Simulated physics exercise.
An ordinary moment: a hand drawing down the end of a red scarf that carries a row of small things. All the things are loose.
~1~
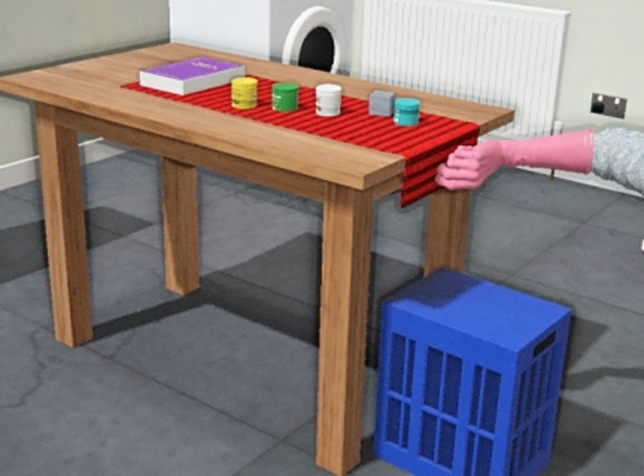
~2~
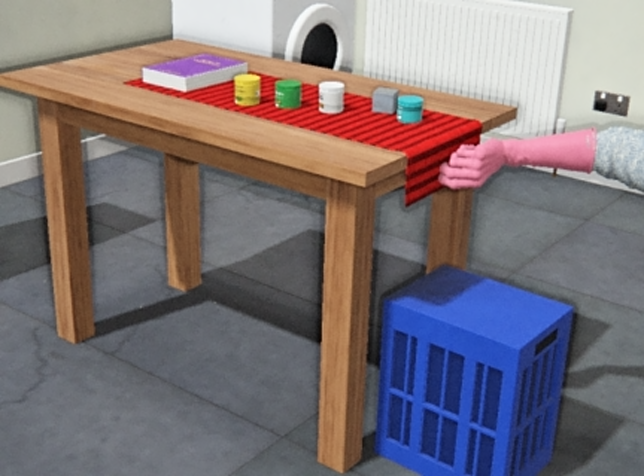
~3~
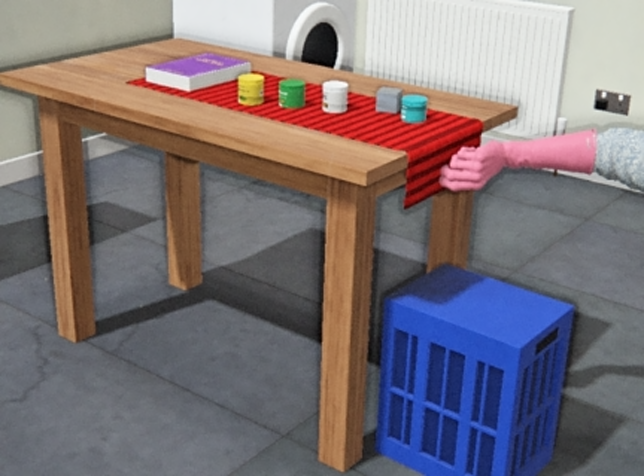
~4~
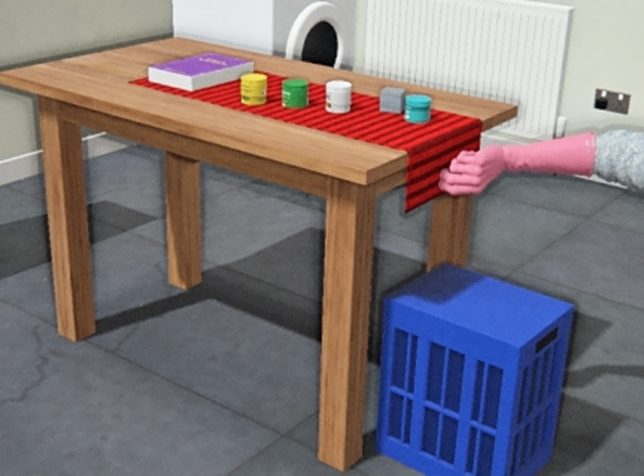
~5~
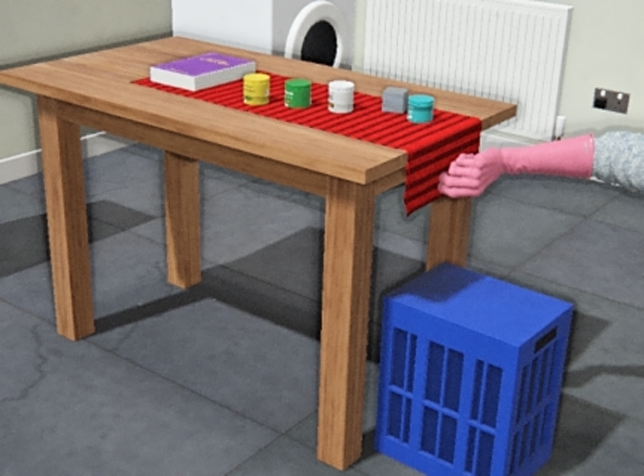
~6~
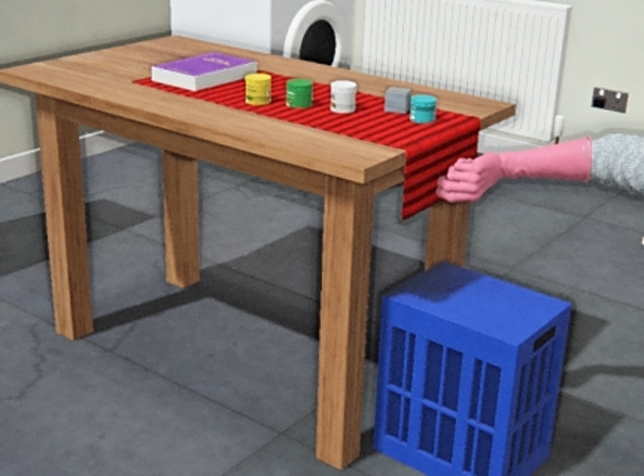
A pink hand slowly draws a red scarf and its small things slightly rightward.
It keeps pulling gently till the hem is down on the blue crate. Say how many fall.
It carries off two.
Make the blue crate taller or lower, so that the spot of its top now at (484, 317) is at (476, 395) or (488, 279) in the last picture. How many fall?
The count: 4 and 1.
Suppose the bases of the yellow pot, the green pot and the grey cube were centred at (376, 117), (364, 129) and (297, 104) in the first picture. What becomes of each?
The yellow pot falls; the green pot drops off; the grey cube does not fall.
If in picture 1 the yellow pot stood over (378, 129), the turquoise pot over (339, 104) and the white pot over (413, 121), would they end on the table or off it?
The yellow pot tumbles off; the turquoise pot survives; the white pot tumbles off.
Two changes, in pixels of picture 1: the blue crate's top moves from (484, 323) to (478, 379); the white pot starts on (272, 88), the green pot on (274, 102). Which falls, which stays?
The white pot holds on, the green pot survives.
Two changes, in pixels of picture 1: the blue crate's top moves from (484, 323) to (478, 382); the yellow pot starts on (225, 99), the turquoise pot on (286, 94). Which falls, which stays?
The yellow pot keeps its place on top, the turquoise pot remains up.
Early on, hem near (437, 252); turquoise pot gone.
Midway, hem on the crate; turquoise pot and grey cube gone.
Finally, hem on the crate; turquoise pot and grey cube gone. The answer is two.
